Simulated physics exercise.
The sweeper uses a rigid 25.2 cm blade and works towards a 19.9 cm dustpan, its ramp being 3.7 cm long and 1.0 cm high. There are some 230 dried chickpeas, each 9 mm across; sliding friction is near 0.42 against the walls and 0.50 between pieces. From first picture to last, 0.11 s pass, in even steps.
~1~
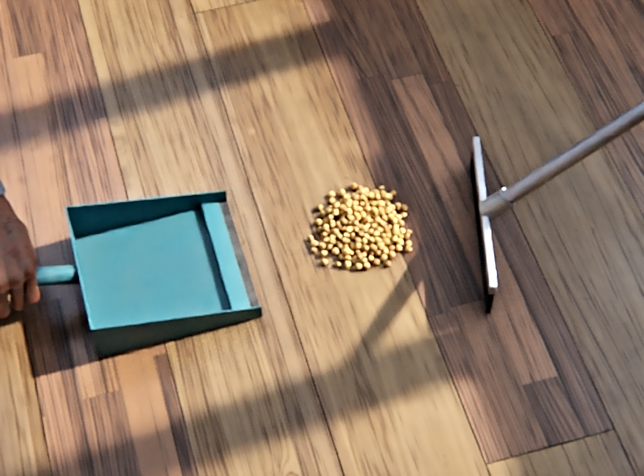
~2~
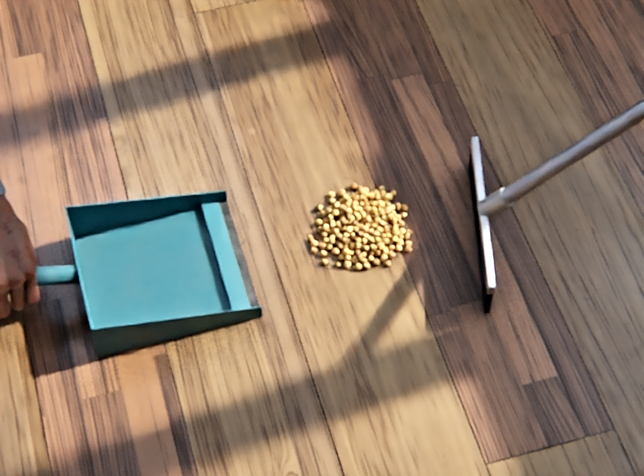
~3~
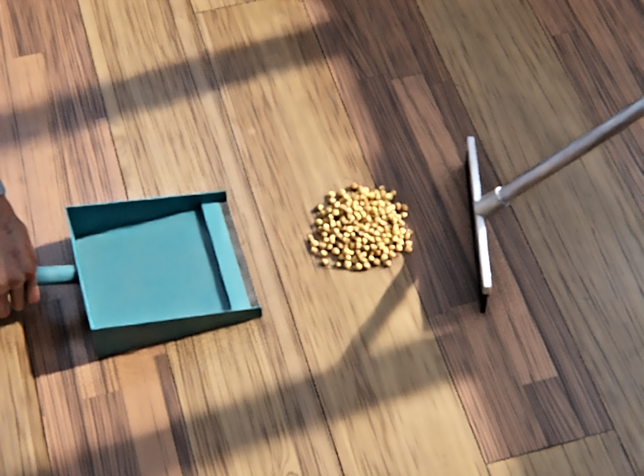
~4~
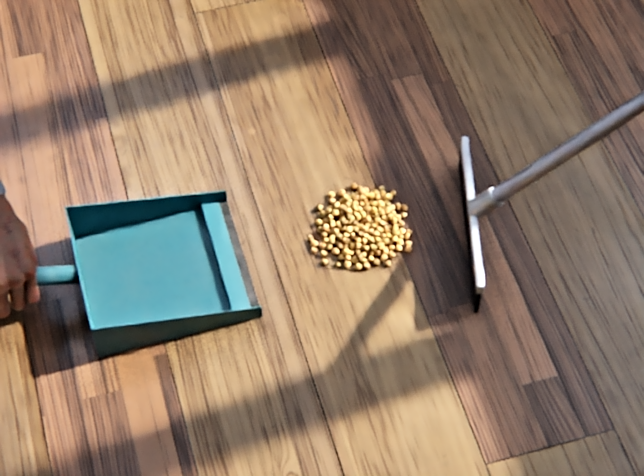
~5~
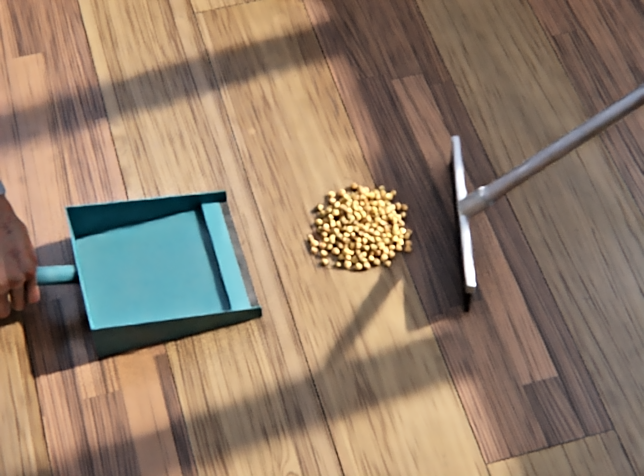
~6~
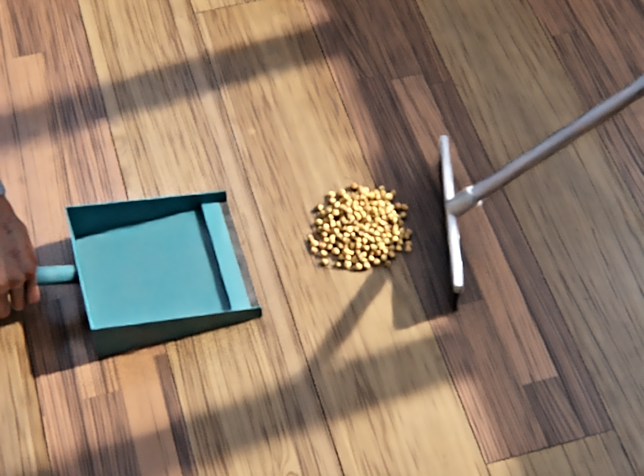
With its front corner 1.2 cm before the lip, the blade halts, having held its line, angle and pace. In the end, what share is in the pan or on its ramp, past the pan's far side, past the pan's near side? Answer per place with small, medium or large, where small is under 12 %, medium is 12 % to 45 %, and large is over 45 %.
Pan medium, far side medium, near side small.
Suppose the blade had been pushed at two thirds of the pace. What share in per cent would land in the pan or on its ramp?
Then roughly 20 per cent.
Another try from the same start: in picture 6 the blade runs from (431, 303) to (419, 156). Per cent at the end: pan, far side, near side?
You'd see pan at 55, far at 20 and near at 5.
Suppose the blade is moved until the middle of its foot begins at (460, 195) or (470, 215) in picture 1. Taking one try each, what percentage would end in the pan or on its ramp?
Estimates: 40 percent and 35 percent.
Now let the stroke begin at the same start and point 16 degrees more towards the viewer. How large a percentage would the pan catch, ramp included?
I'd expect close to 25 percent.
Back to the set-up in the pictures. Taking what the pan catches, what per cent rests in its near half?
30 per cent.
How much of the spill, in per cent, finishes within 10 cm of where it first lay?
Close to 0 per cent of it.
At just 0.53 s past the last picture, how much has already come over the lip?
Some 35 per cent by that point.
Then, 0.17 s after the last picture, middle of the blade 16 cm from the lip; 0 % over the lip, far side 0 %, near side 0 %.
Then, 0.28 s after the last picture, middle of the blade 8 cm from the lip; 0 % over the lip, far side 15 %, near side 0 %.
Then, 0.53 s after the last picture, middle of the blade 4 cm from the lip; 35 % over the lip, far side 20 %, near side 0 %.
In the end, pan 30 %, far side 20 %, near side 0 %, in front of the lip or behind the blade 45 %.
